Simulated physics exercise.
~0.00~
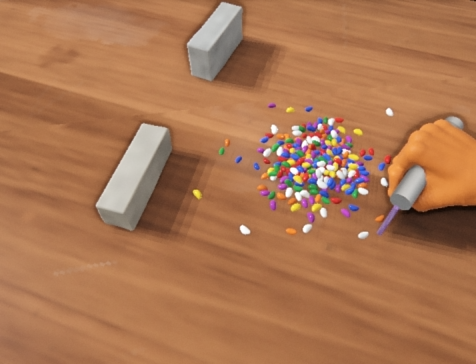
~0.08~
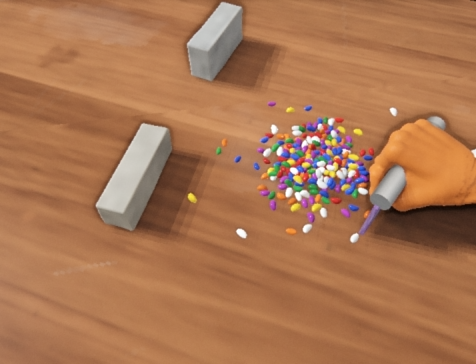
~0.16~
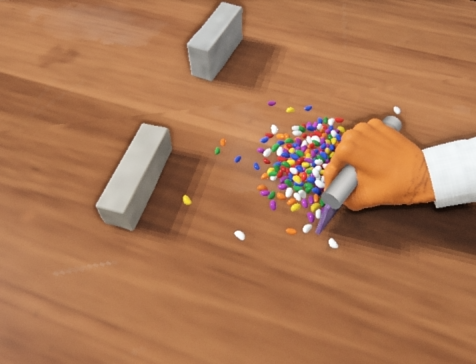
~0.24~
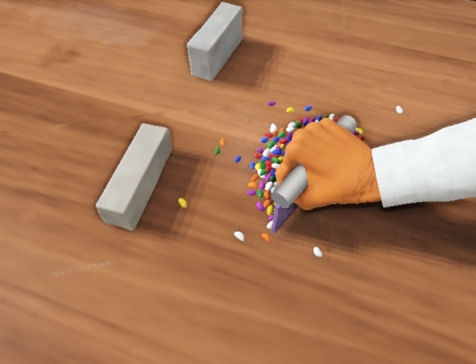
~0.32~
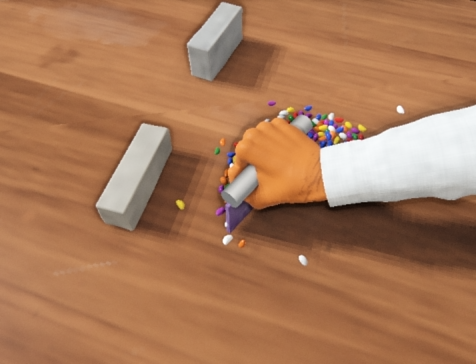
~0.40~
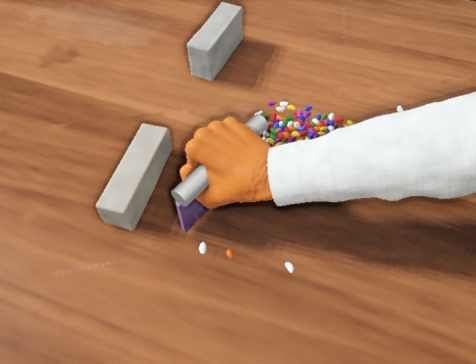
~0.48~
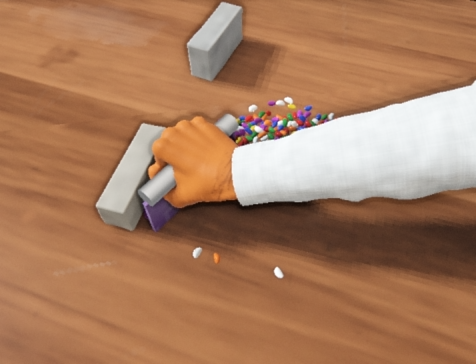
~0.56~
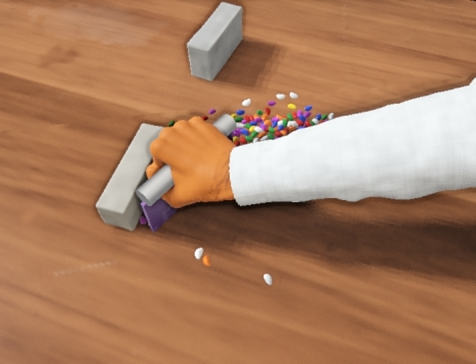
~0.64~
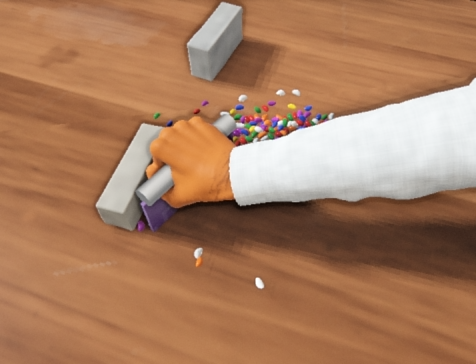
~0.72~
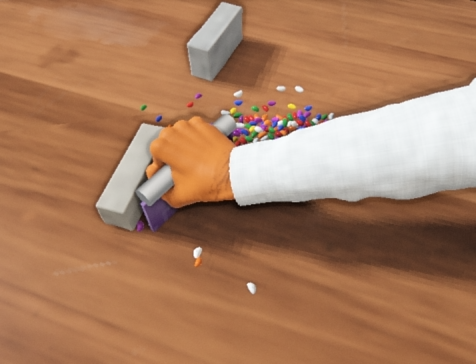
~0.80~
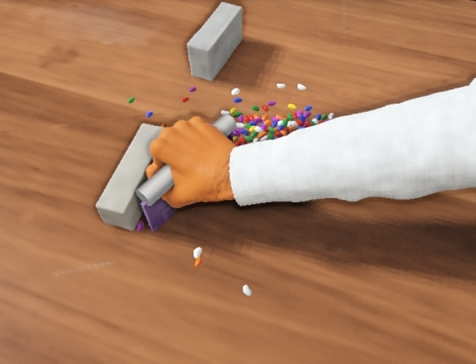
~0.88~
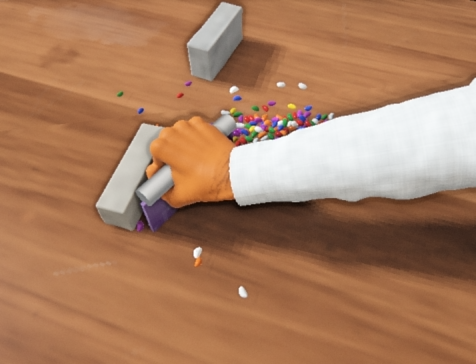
On a wooden surface, an orange-gloved hand sweeps colourful jelly beans left with a scraper, stopping against a grey block, beans still heaped.
